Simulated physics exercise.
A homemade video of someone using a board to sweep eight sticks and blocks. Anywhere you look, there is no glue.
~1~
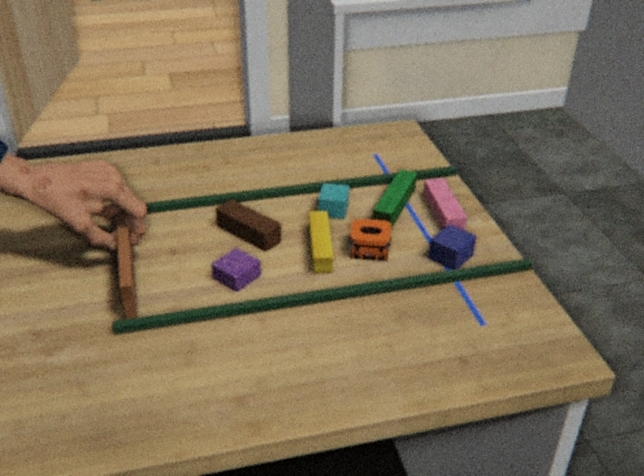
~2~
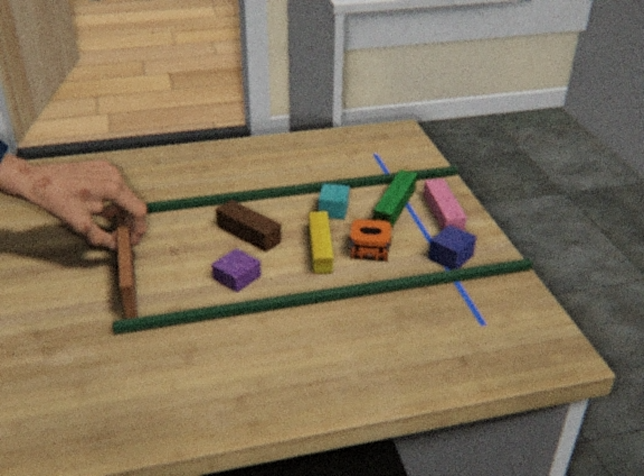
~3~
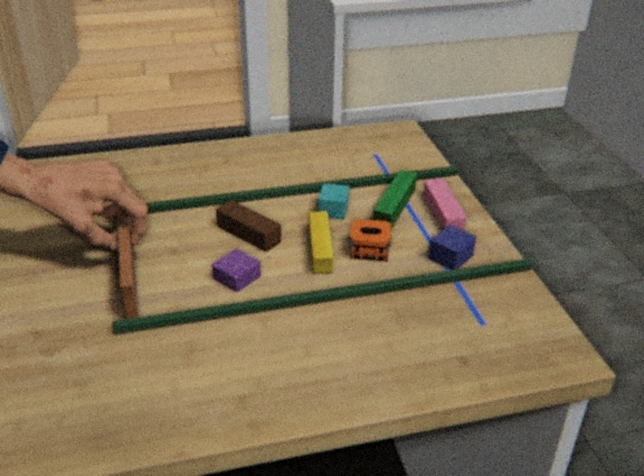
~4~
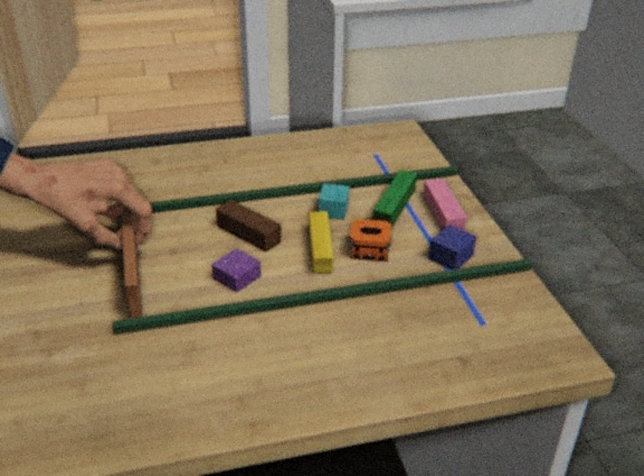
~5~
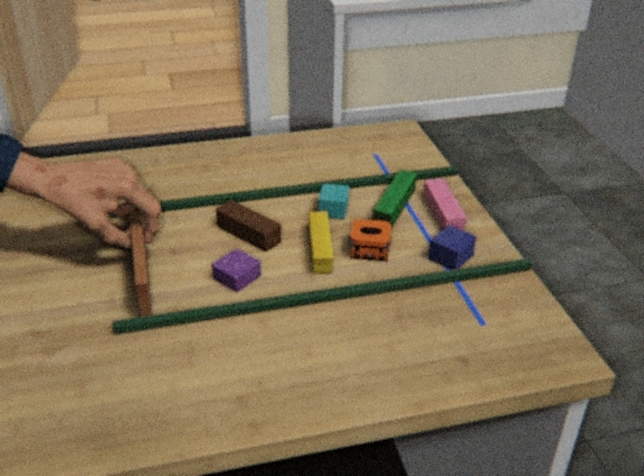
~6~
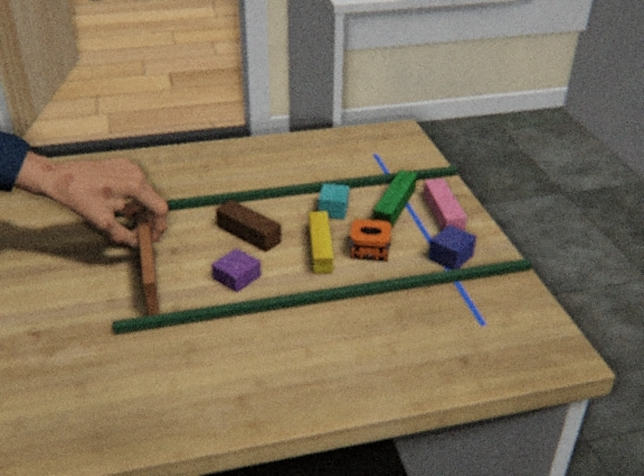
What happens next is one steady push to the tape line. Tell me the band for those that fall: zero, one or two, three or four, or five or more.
You'd see one or two pieces leave the end and fall.
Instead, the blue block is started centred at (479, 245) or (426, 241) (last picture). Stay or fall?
So in the first try it is not lost, and in the second it is not lost.
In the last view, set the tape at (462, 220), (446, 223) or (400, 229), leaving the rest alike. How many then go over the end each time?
6, 3, 0.
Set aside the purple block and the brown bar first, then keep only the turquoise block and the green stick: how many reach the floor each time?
Try one: 0; try two: 0.
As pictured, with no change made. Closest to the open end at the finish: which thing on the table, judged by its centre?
That's the orange case.
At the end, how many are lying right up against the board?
It touches 2.
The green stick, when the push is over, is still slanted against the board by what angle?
I'd say it's about 0° out of line.
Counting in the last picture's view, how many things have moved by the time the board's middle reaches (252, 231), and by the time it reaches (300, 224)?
Moved so far: 2, later 4.
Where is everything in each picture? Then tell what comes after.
Pink bar (444, 205); blue block (452, 247); green stick (396, 199); board (125, 247); tape (421, 226), in the first frame.
Blue block (452, 248); turquoise block (334, 201), in the second frame.
Green stick (396, 199); brown bar (248, 226), in the third frame.
Pink bar (444, 205); purple block (237, 270), in the fourth frame.
Blue block (452, 248); board (139, 246), in the fifth frame.
Pink bar (444, 205); blue block (452, 248); green stick (396, 199); board (146, 245); tape (421, 226), in the sixth frame.
A little later, none off yet; pink bar at rest near (444, 205); blue block at rest near (452, 248); green stick at rest near (396, 199).
When it is over, the number that fall off is one or two; down, pink bar.
